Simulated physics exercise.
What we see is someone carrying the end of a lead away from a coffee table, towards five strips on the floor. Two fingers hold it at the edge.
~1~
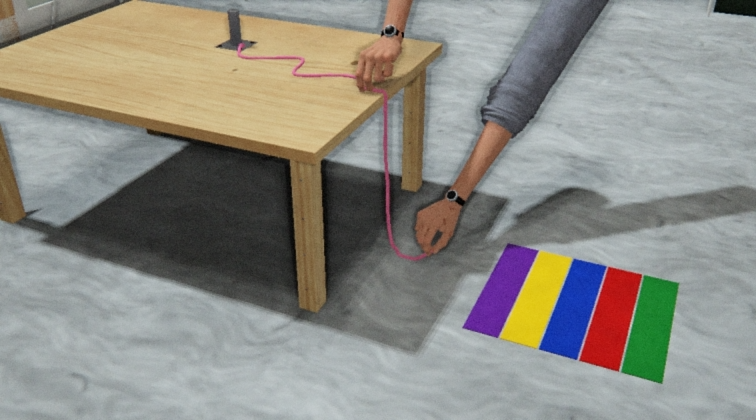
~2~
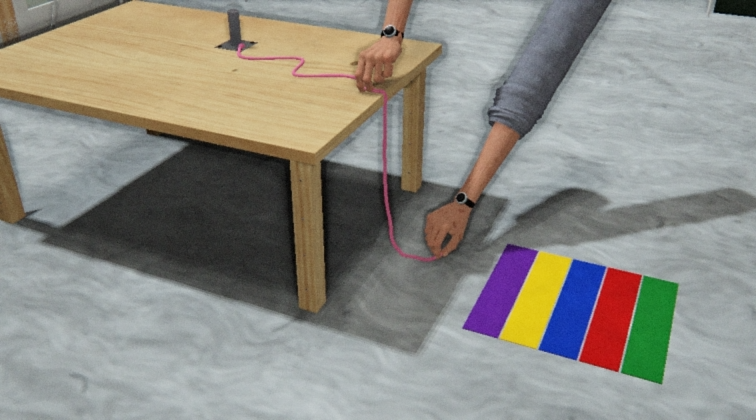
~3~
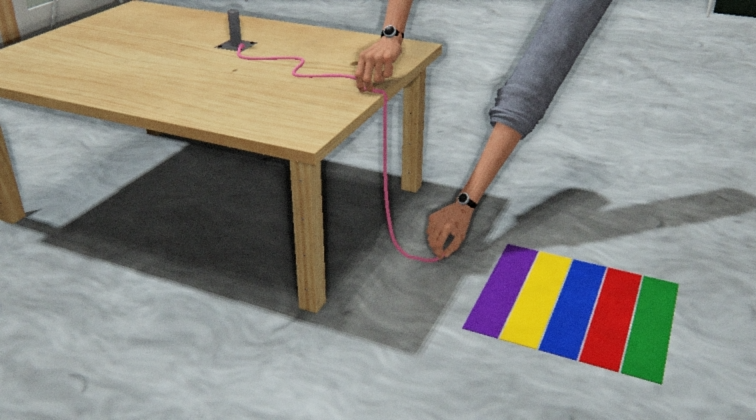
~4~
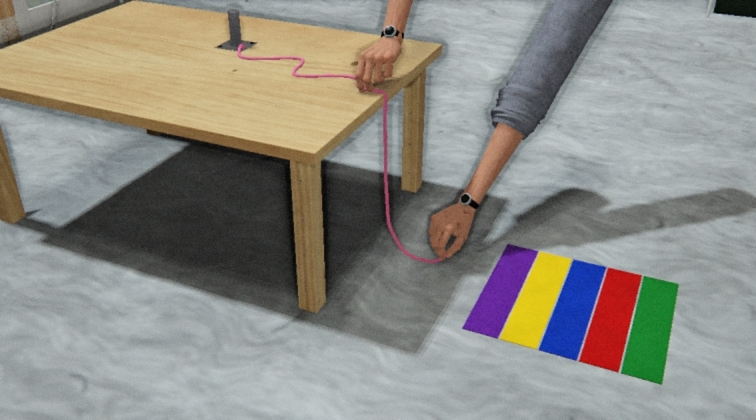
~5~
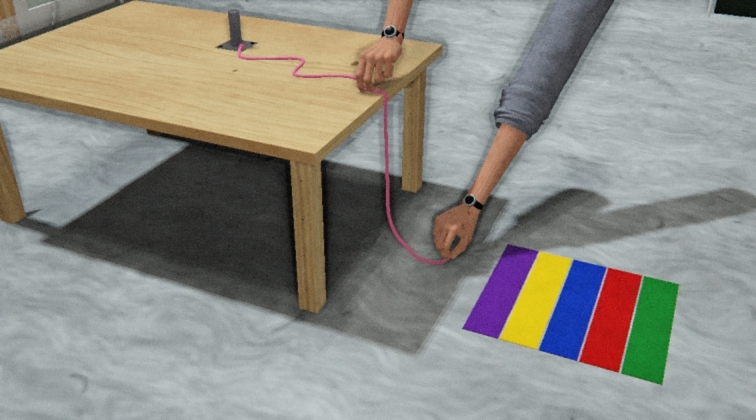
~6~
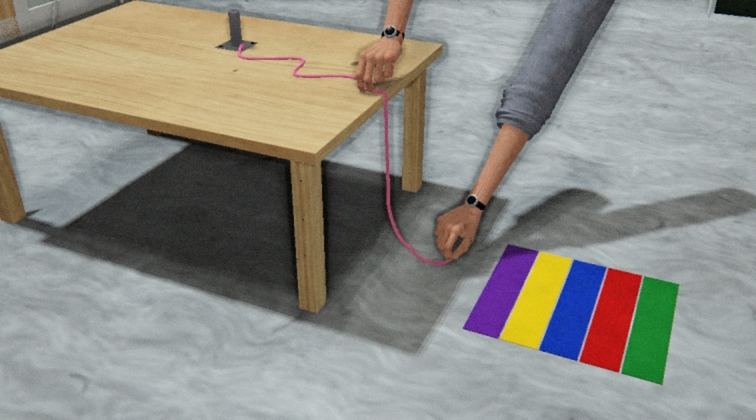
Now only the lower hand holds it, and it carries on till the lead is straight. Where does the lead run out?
It halts on the red strip.
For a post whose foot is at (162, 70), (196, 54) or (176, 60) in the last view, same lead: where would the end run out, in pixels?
Near (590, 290), (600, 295) and (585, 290).
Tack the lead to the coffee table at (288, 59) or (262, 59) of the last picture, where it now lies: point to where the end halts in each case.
Near (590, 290) and (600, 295).
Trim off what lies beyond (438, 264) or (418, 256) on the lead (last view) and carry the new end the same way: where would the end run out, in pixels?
The places are (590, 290) and (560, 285).
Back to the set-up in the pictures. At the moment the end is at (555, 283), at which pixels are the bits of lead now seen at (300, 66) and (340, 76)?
About (328, 71), and the other about (385, 88).
A little later, end near (555, 283); over yellow.
Next, end near (598, 293); over blue.
When it is tight, end near (622, 299); over red. Over red.
